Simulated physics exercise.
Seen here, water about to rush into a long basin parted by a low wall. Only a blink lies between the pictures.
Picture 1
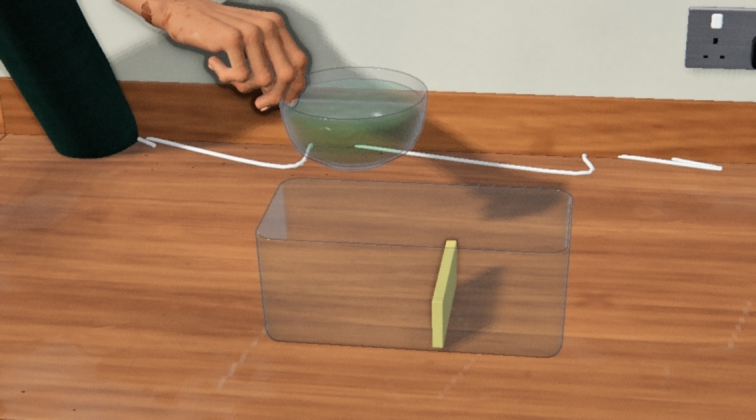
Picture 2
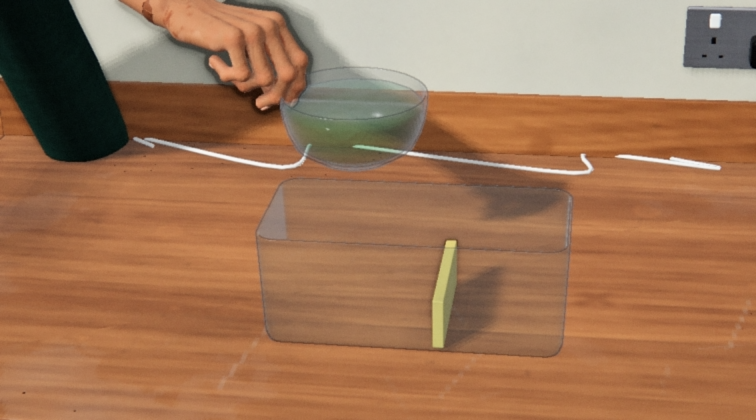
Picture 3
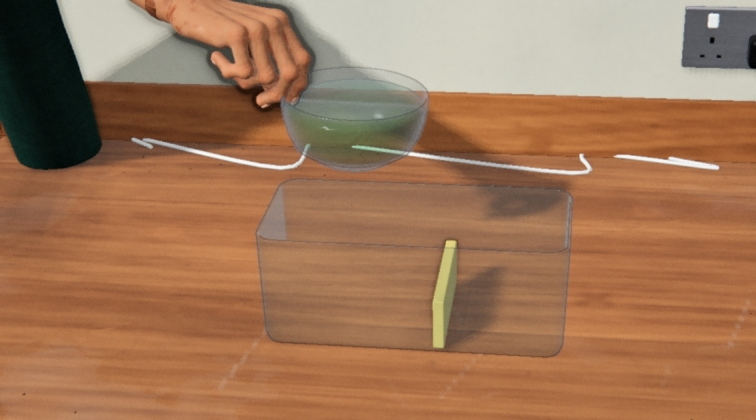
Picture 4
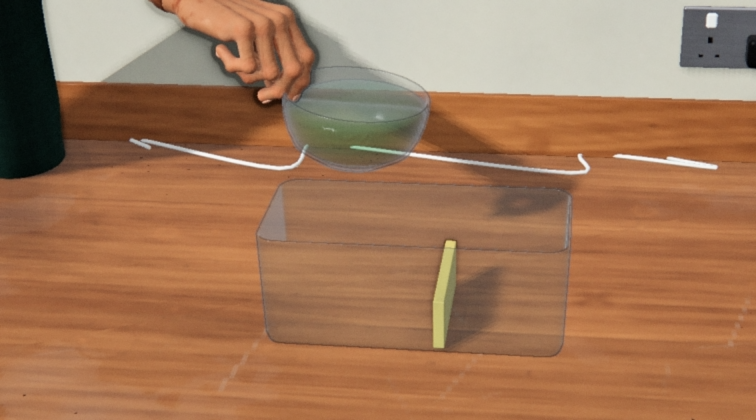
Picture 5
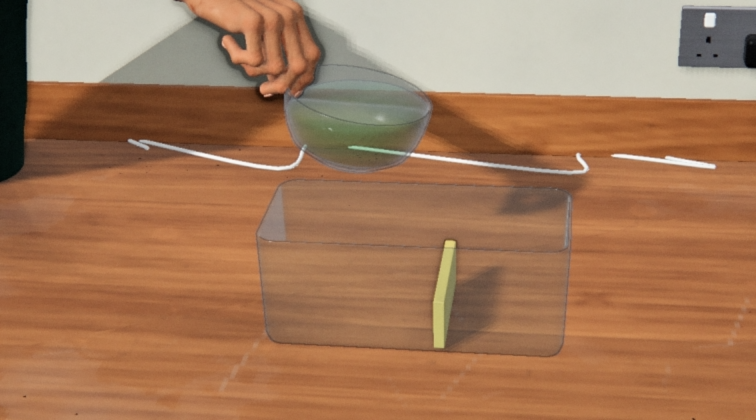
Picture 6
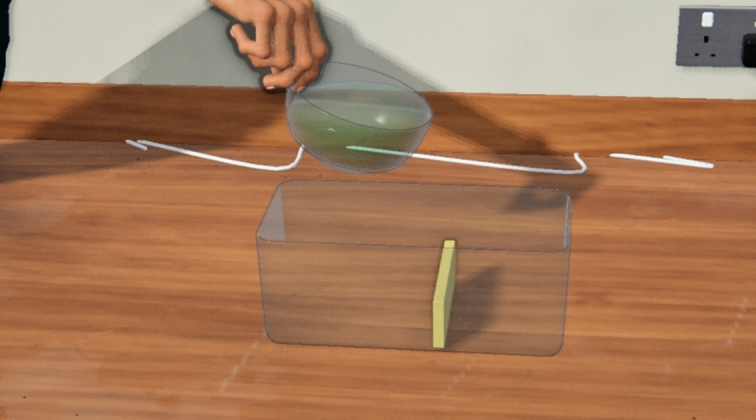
A hand reaches in from the upper left and holds the rim of a clear bowl of greenish water on a wooden counter, seen from slightly above. In front sits a long transparent basin with a low yellow wall inside, with white lines behind it and a socket at upper right. The hand tilts the bowl gradually rightward, while a dark green cylinder slides left out of view and the camera stays nearly still.
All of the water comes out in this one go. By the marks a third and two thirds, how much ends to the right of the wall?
In the end more than two thirds is right of the wall.
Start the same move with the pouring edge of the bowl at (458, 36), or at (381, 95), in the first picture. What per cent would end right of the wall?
In turn 85 and 35 in a hundred.
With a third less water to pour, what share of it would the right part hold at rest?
It comes to 70 per cent or so.
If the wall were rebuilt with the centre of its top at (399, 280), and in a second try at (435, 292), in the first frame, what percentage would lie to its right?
About 90 and 70 per cent.
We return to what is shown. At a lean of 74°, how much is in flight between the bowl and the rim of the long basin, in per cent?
Near 35 %.
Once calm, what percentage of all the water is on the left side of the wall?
About 20 per cent.
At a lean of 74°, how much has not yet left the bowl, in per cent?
Near 35 %.
A moment on, the bowl is tipped part way and 36 per cent is still to pour, 0 is left of the wall and 31 right of it.
Next, the bowl is tipped on its side and 4 per cent is still to pour, 12 is left of the wall and 80 right of it.
Then the bowl is tipped on its side and 0 per cent is still to pour, 20 is left of the wall and 80 right of it.
Later the bowl is tipped on its side and 0 per cent is still to pour, 20 is left of the wall and 80 right of it.
Finally, 20 per cent lies left of the wall, 80 right of it and 0 outside.
